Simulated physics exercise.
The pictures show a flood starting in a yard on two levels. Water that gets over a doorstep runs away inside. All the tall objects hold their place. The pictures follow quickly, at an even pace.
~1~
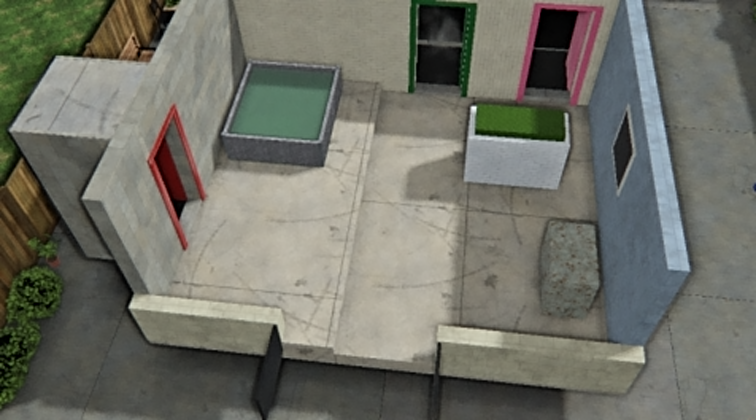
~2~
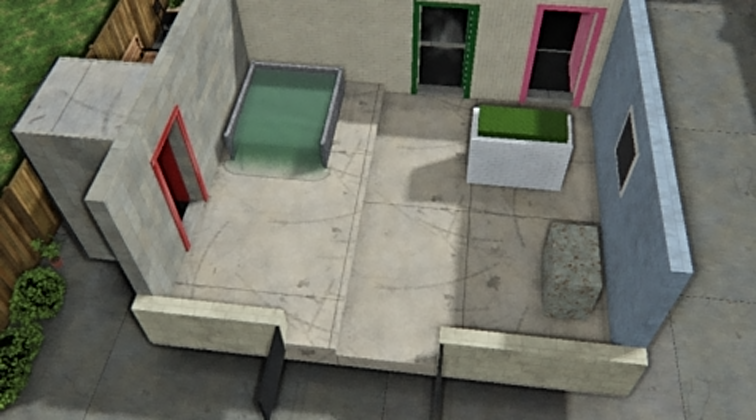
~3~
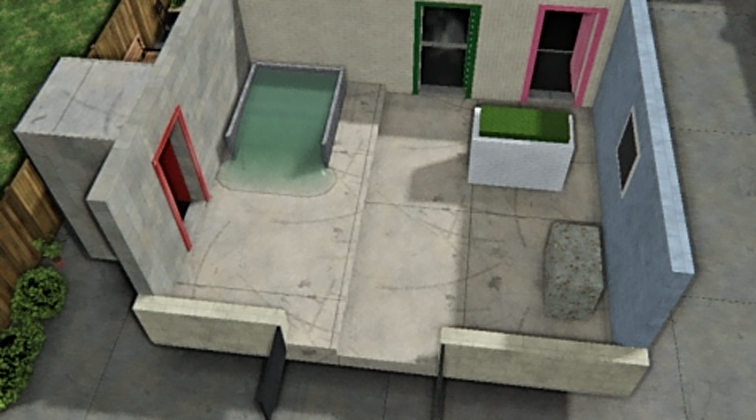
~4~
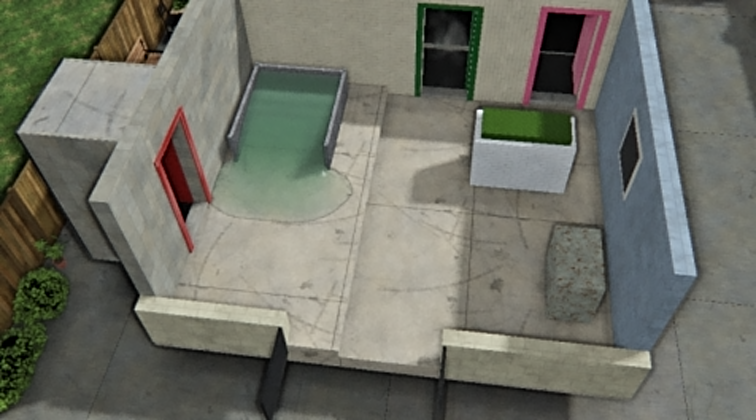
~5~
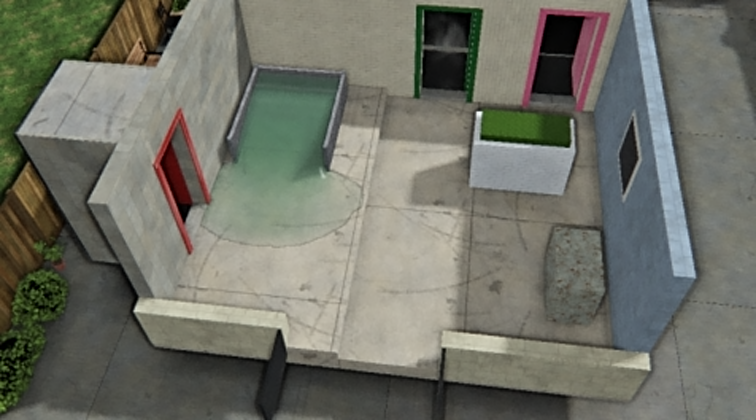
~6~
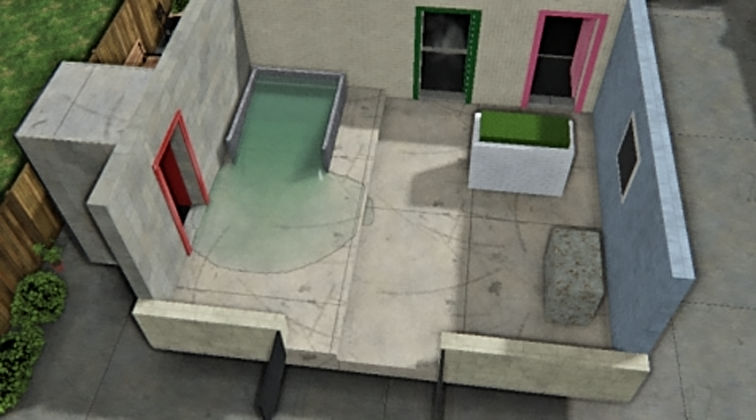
A walled concrete yard, open at the near side between two low pale walls, is seen from high above. A grey-edged tank of green water sits at the back left near a red doorway, with green and pink doorways behind, a white planter of grass and a rough grey block at right. The tank's near side opens and water pours out, spreading forward across the floor in a widening pool.
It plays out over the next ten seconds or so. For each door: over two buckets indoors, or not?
In the end: The red door floods; the green door holds within the limit; the pink door holds within the limit.
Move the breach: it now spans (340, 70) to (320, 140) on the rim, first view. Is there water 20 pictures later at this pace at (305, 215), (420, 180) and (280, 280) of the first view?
In that order: Free of water, under water, no water.
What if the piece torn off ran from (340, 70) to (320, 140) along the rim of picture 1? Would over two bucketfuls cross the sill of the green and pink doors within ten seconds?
Green takes more, pink floods.
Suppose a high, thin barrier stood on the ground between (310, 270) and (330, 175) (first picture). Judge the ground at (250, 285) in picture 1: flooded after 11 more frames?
At that place: Wet.
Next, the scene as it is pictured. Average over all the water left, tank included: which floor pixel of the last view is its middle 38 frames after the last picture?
Around (362, 251).
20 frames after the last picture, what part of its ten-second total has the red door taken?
Roughly 50 per cent.
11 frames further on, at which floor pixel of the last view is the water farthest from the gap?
Near (406, 352).
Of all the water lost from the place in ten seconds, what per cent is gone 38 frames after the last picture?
Roughly 85 per cent.
A moment on, water covers 30 % of the floor; the red door under two buckets in, the green door not reached, the pink door not reached.
Next, water covers 35 % of the floor; the red door under two buckets in, the green door not reached, the pink door not reached.
Then, water covers 40 % of the floor; the red door over two buckets in, the green door not reached, the pink door not reached.
Later, water covers 65 % of the floor; the red door over two buckets in, the green door not reached, the pink door not reached.
In the end, water covers 80 % of the floor; the red door over two buckets in, the green door wet at the sill, nothing in, the pink door wet at the sill, nothing in.
